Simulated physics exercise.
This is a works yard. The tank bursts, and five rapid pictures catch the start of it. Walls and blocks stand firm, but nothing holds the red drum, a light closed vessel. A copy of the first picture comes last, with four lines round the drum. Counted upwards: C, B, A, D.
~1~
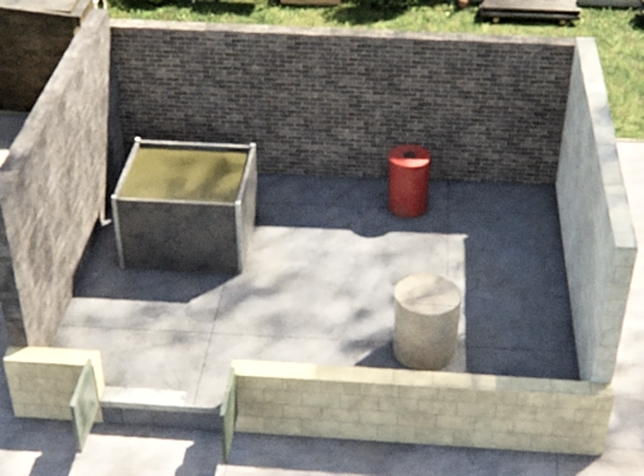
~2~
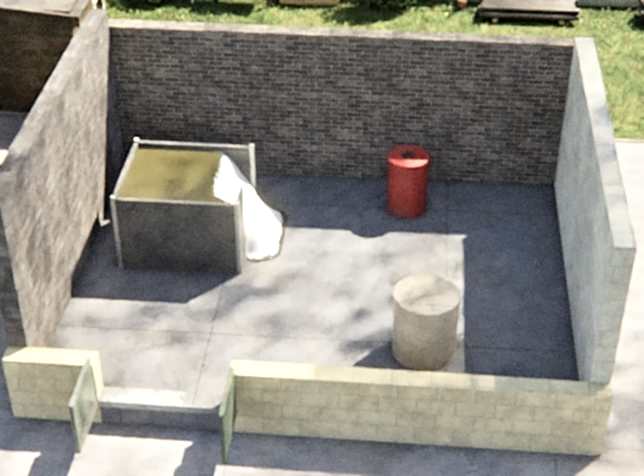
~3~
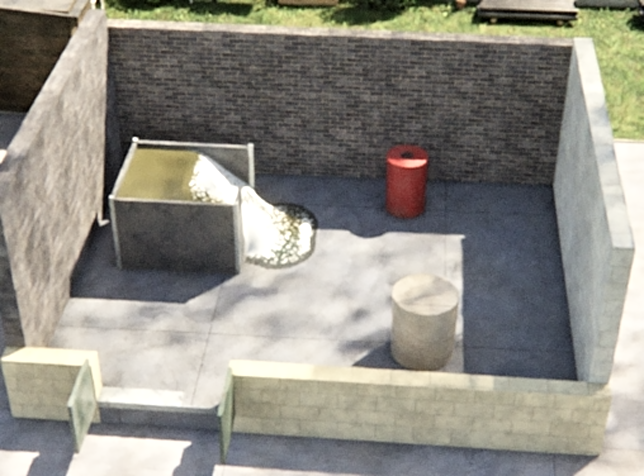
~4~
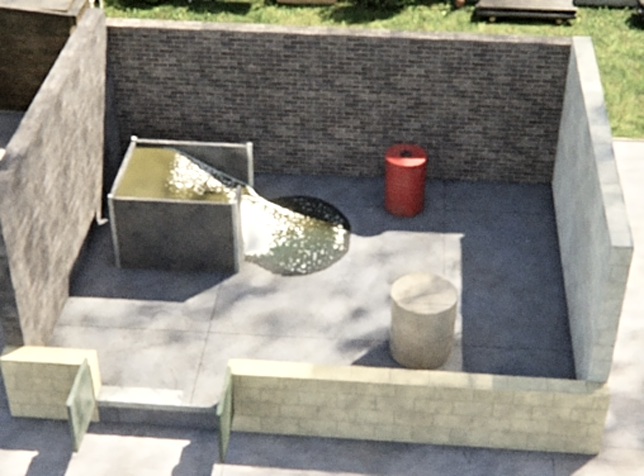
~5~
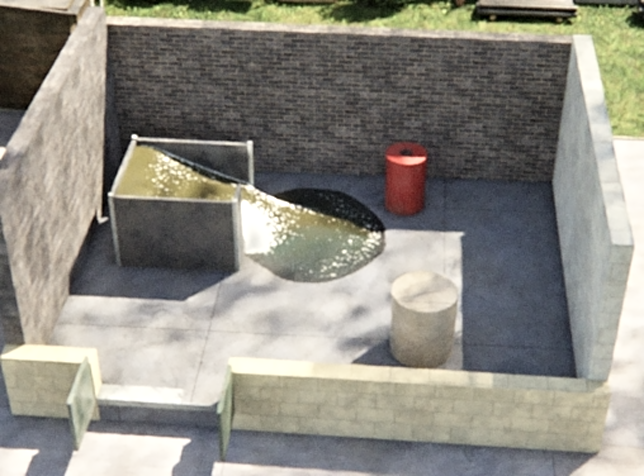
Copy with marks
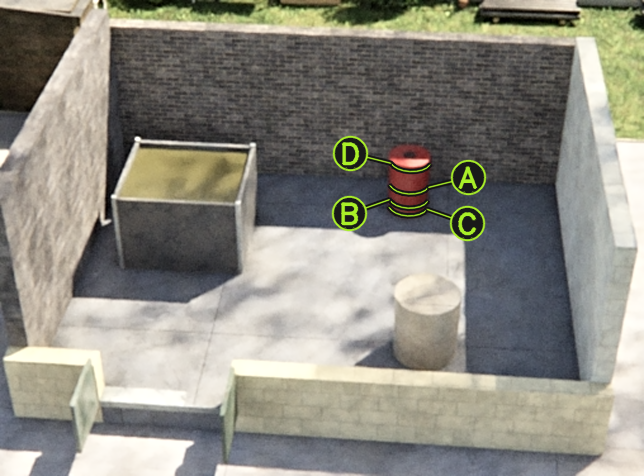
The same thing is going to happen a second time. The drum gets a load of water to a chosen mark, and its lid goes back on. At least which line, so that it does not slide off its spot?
Take D.
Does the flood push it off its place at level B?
Yes, that goes wrong.
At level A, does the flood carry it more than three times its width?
No, less.
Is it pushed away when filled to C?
Yes, it does.
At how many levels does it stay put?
One.
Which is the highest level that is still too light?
Level A.
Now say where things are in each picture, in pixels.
Lid of the red drum at (410, 156); tank full, its middle at (186, 176); open gate at (166, 359).
Water covers 2 % of the ground and is seen nearest the drum at (281, 220).
Water covers 4 % of the ground and is seen nearest the drum at (307, 214).
Water covers 7 % of the ground and is seen nearest the drum at (345, 226).
Lid of the red drum at (407, 153); water covers 11 % of the ground and is seen nearest the drum at (365, 209).
On the marked copy, A at (408, 193); B at (408, 208); C at (407, 215); D at (409, 171); from the bottom up C, B, A, D.
If A is chosen, it is pushed about its own width away.
If B is chosen, it is pushed about 5 times its own width away.
If C is chosen, it is pushed about 5 times its own width away.
If D is chosen, it does not move.
